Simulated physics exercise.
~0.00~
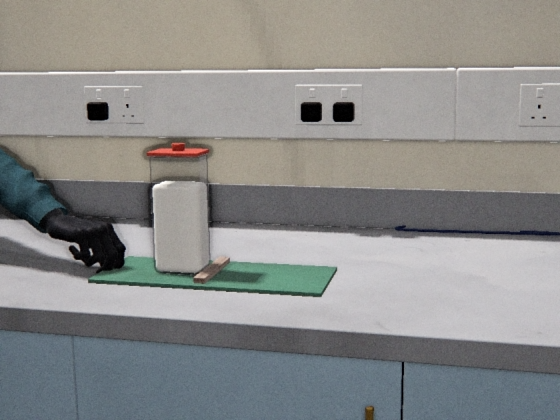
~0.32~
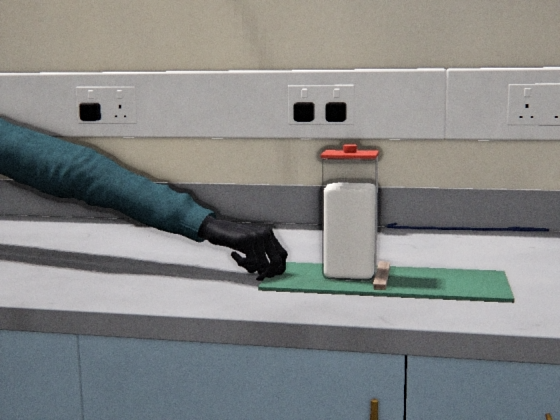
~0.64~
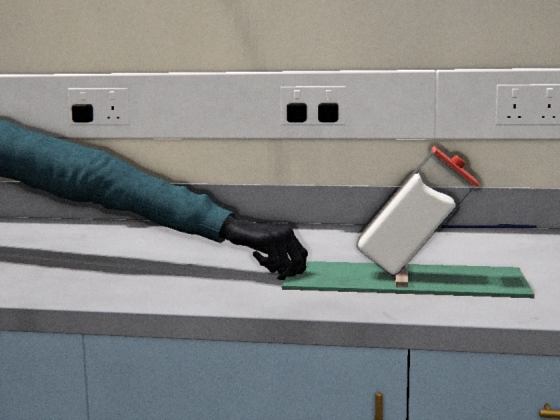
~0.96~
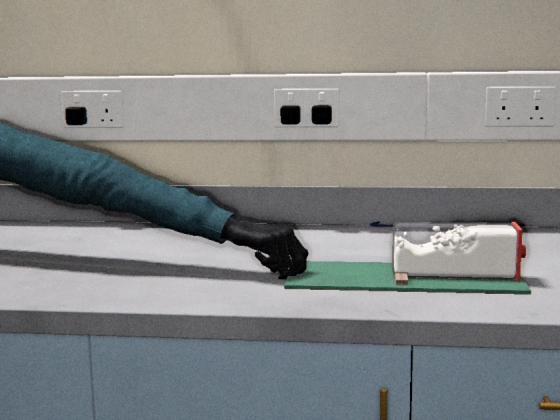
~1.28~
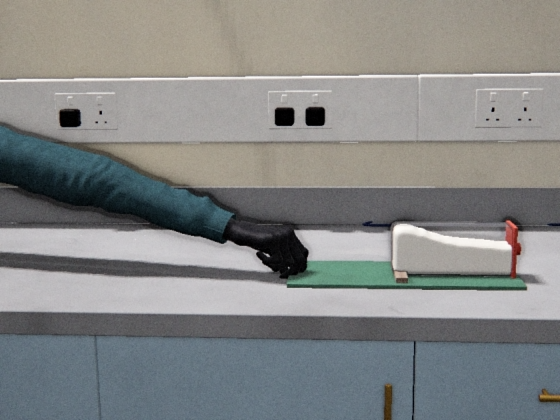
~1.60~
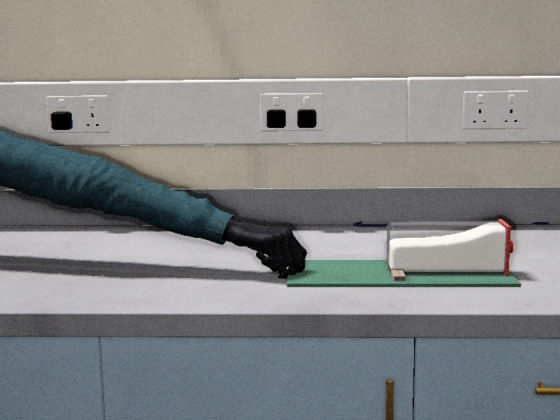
At the start, a square clear bottle with a red cap, mostly filled with milk, stands upright on a green board on a pale worktop, just behind a small batten. A black-gloved hand in a teal sleeve, at the board's left end, slides the board and bottle a long way to the right. As the board comes to a stop, the bottle tips over the batten toward the right. It topples onto its side, cap pointing right, and the milk sloshes and churns inside. The bottle ends lying on the board, its milk still sloping, the hand beside the board's left end.
